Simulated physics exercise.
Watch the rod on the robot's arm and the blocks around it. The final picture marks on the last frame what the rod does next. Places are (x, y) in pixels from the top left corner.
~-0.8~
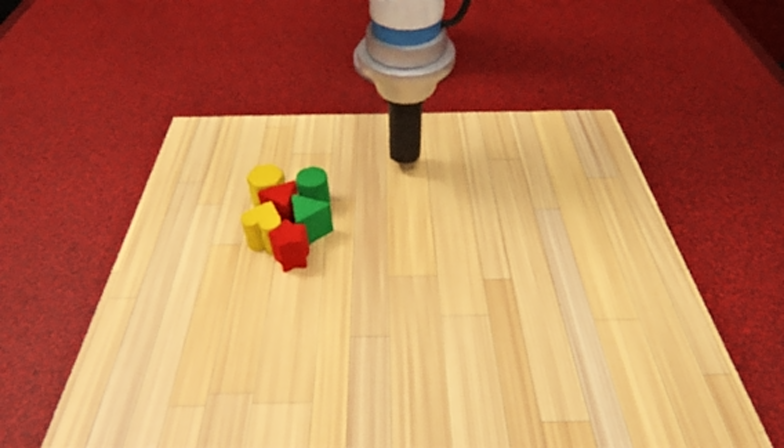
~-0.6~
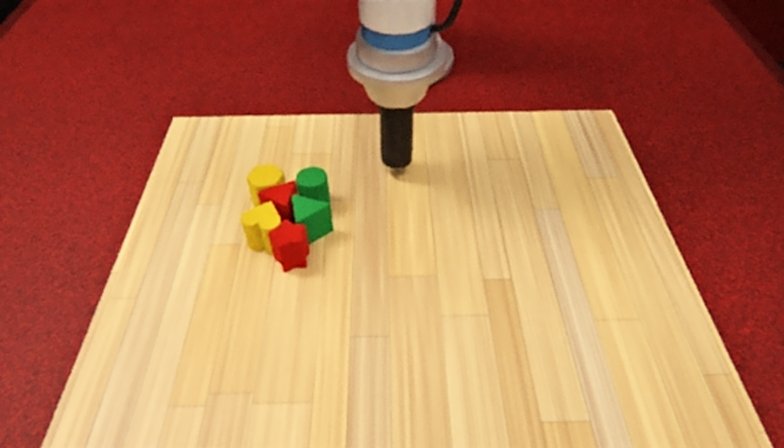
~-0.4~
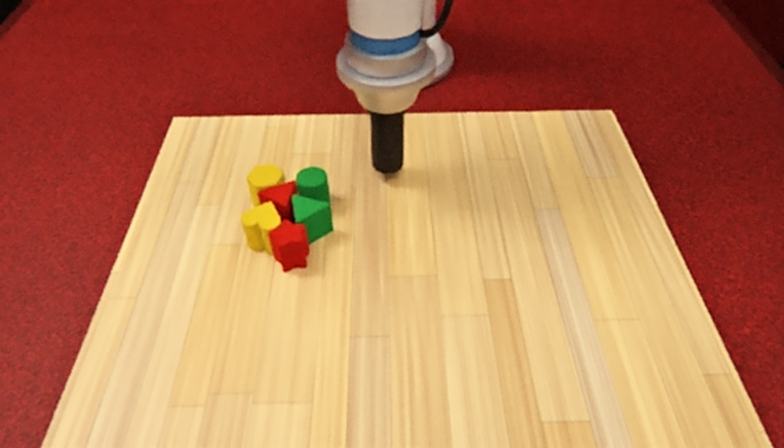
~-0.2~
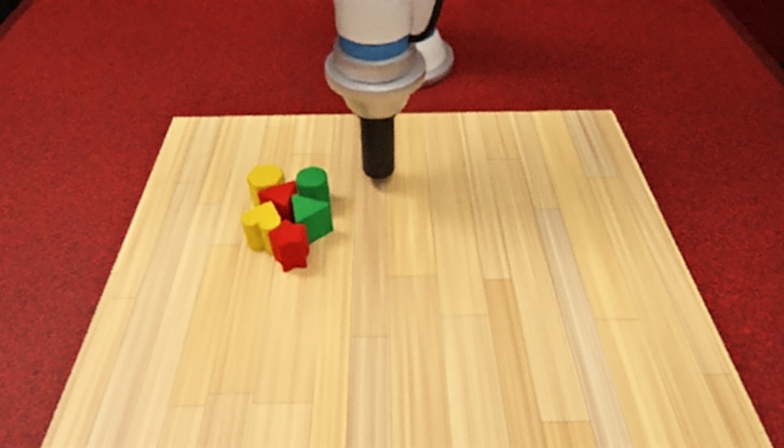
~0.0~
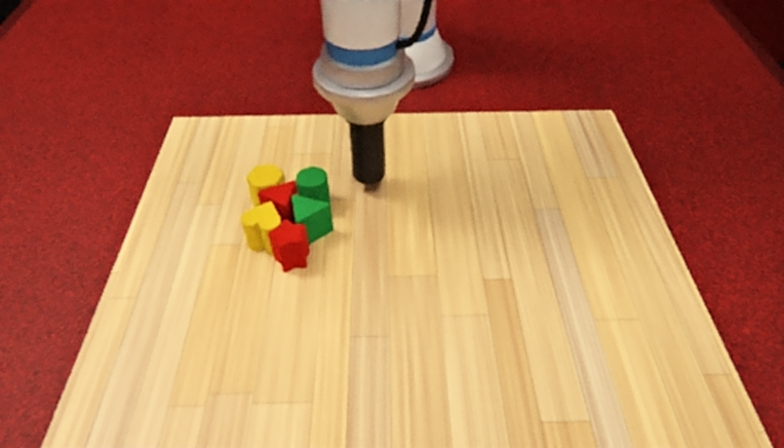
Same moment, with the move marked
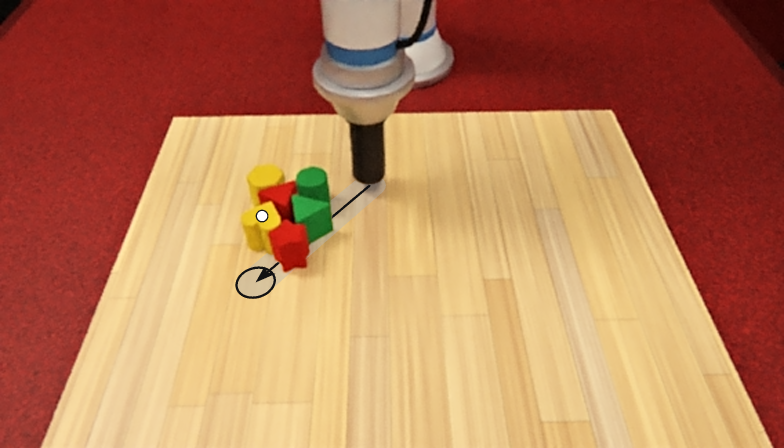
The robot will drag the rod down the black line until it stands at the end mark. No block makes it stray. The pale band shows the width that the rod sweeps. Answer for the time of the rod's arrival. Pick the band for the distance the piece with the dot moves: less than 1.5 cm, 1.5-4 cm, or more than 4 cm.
Final distance: 1.5 to 4 cm.
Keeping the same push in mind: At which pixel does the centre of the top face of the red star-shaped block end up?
The red star-shaped block ends near (242, 287).
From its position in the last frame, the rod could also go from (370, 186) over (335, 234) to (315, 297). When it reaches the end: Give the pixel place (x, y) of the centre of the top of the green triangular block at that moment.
At roughly (294, 224).
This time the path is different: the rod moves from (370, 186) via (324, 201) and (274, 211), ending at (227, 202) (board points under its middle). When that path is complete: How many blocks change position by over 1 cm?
A group of three or more is moved.
Drawn move, in a line from (370, 186) to (256, 282); the dot is on the yellow heart.
What follows on the original path. One third of the way, rod at (333, 203); green cylinder at (302, 179).
Two thirds of the way, rod at (295, 235); yellow heart at (242, 220), turned 60° clockwise; yellow hexagonal block at (261, 174), turned 15° clockwise; red star-shaped block at (264, 257), turned 70° anticlockwise; green triangular block at (263, 232), turned 50° clockwise; green cylinder at (298, 181).
At the end, rod at (252, 271); yellow heart at (239, 220), turned 70° clockwise; yellow hexagonal block at (261, 174), turned 15° clockwise; red star-shaped block at (242, 287), turned 150° anticlockwise; green triangular block at (214, 260), turned 75° clockwise; green cylinder at (298, 181).
